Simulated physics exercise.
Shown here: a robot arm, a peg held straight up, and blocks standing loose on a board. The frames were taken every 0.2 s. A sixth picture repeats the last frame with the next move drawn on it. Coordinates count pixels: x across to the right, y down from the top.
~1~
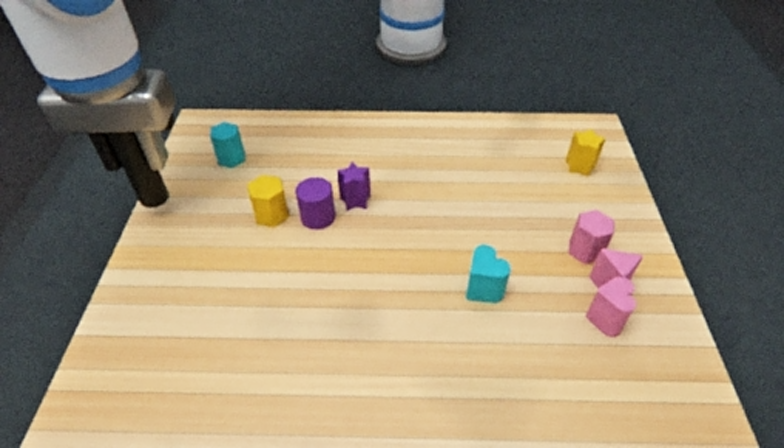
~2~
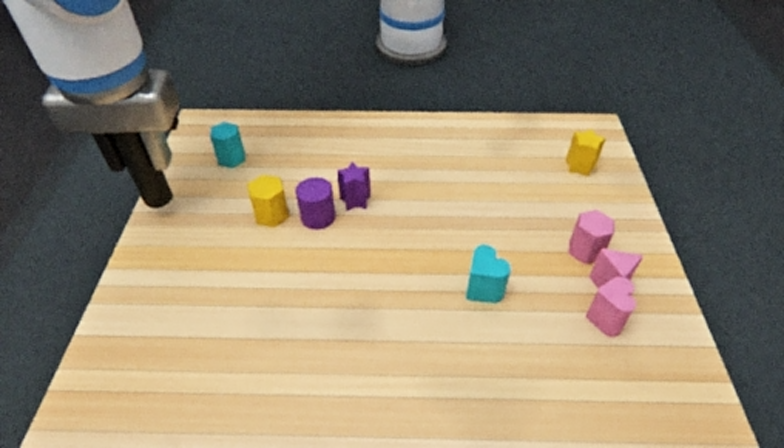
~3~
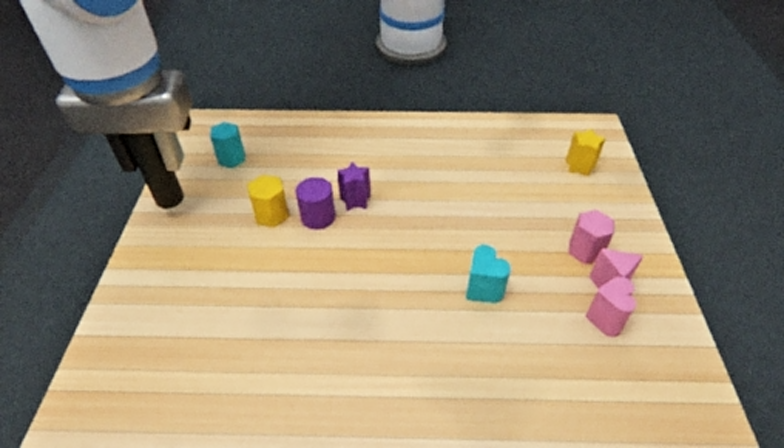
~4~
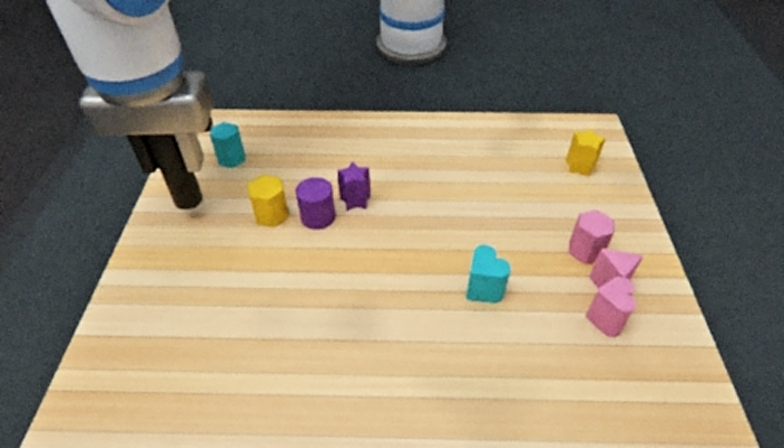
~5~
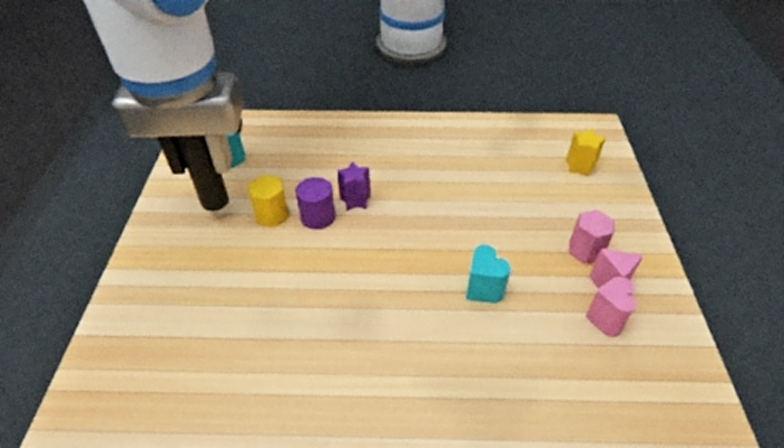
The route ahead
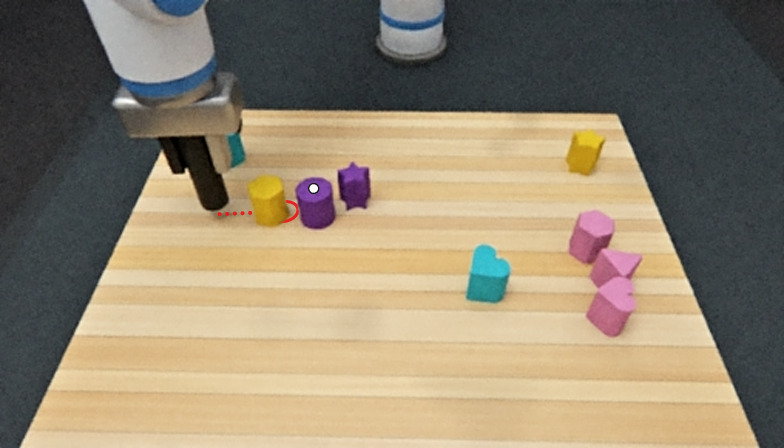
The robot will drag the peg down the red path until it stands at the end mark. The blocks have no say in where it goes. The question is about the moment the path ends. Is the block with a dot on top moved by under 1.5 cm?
No - that is not the case.
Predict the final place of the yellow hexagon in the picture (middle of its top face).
It sits at (306, 191).
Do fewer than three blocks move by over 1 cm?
I'd say yes.
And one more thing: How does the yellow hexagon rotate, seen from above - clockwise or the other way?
It goes round the way clock hands do.
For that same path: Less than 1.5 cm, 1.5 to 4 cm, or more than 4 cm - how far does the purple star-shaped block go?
I'd go with under 1.5 cm for this block.
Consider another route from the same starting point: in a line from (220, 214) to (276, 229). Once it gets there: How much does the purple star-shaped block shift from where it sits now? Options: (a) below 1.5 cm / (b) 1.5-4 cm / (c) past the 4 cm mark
The answer is a.
The drawn path runs in a line from (220, 214) to (284, 211); the dot is on the purple cylinder.
On the path given first. Halfway along, peg at (249, 200); yellow hexagon at (276, 187).
At the end, peg at (281, 199); yellow hexagon at (306, 191), turned 40° clockwise; purple cylinder at (343, 194); purple star-shaped block at (358, 172), turned 25° anticlockwise.
